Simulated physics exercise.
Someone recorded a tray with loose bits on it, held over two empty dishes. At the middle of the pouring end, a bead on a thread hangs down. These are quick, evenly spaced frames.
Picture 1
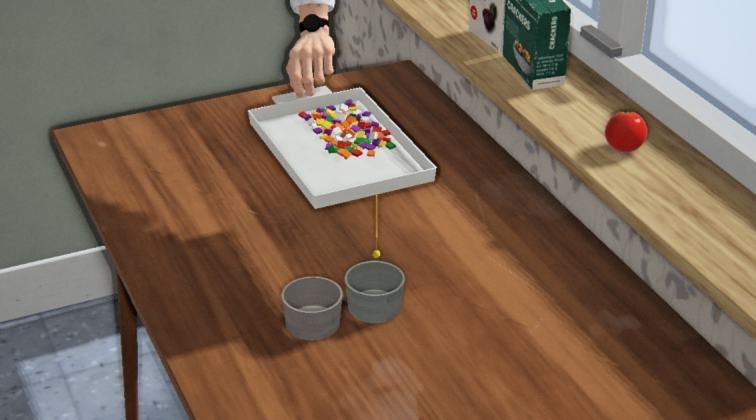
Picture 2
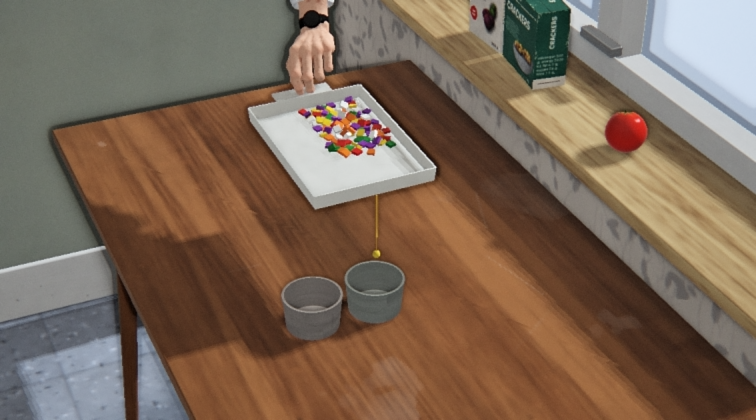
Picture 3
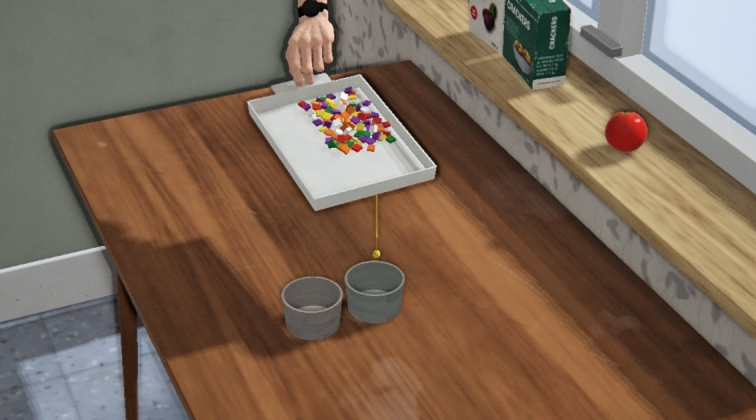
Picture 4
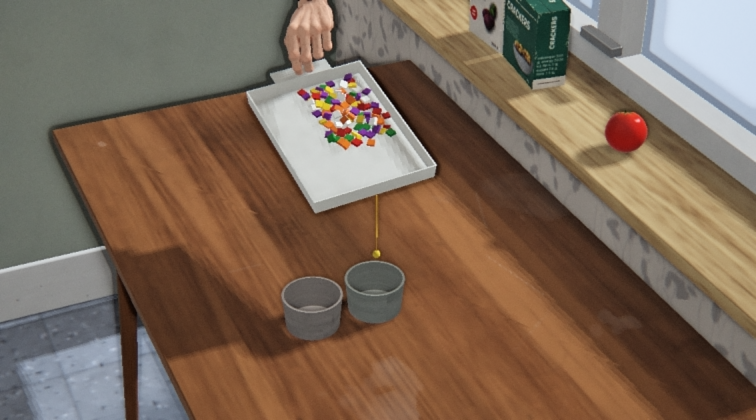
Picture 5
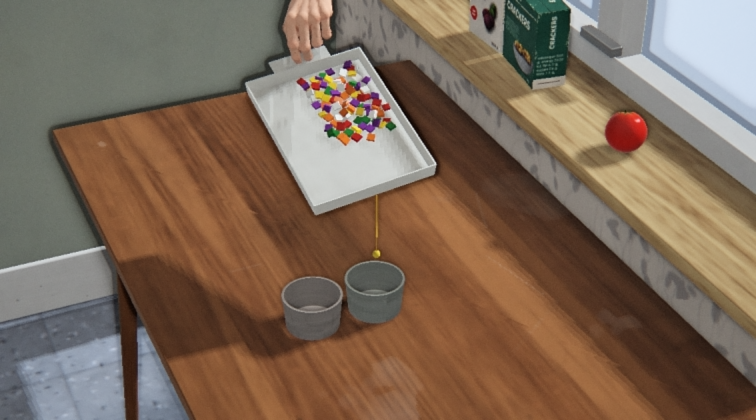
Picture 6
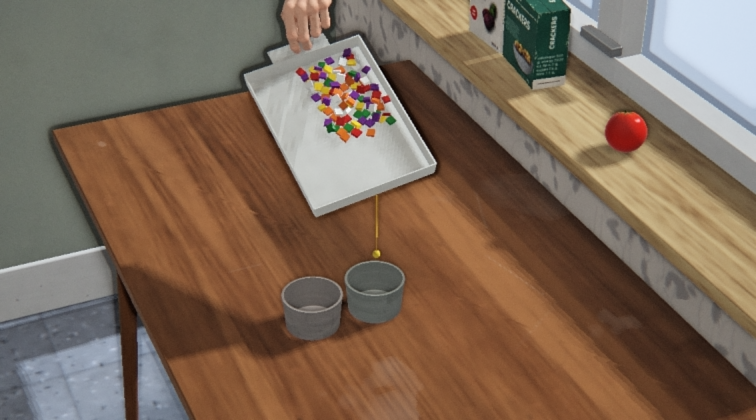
In a room with a green-grey wall and a window, a wooden table is seen from above at an angle by a still camera. A hand holds a white tray of colourful little tiles above two empty grey dishes, a yellow bead hanging on a thread, with a tomato and green box on the sill. The hand steadily raises the tray's far end, tilting it toward its lower left corner.
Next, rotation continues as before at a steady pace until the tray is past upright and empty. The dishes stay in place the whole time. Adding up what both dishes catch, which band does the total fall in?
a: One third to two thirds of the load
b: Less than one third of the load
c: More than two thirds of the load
Answer: A.
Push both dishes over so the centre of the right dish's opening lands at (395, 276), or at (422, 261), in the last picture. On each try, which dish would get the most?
Position 1 - the dish to the left; position 2 - the dish to the left.
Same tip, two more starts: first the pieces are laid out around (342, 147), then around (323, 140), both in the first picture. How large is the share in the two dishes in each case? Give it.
Roughly 50 per cent, then roughly 50 per cent.
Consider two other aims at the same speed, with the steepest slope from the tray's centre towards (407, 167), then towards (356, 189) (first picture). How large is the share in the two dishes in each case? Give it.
Roughly 0 % in the first case and 50 % in the second.
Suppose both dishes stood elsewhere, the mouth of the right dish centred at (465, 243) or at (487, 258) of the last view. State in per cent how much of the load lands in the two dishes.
Trial 1 around 0 percent, trial 2 around 0 percent.
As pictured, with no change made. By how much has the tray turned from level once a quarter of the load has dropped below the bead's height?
Approx. reading: About 80°.
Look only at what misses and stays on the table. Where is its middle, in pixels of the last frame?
Their resting centre is at about (330, 302).
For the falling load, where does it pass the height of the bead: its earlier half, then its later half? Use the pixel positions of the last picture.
Around (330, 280), followed by around (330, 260).
Shortly afterwards, tray tipped steeply; the bulk on the tray; near a quarter in the air.
Next, tray tipped past a quarter turn; near a third on the tray; near a third in the left dish; only a few in the right dish; near a quarter outside both; a little in the air.
Some moments later, tray tipped past a quarter turn; near a third in the left dish; a little in the right dish; near half outside both.
In the end, tray tipped past a quarter turn; near a third in the left dish; a little in the right dish; near half outside both.
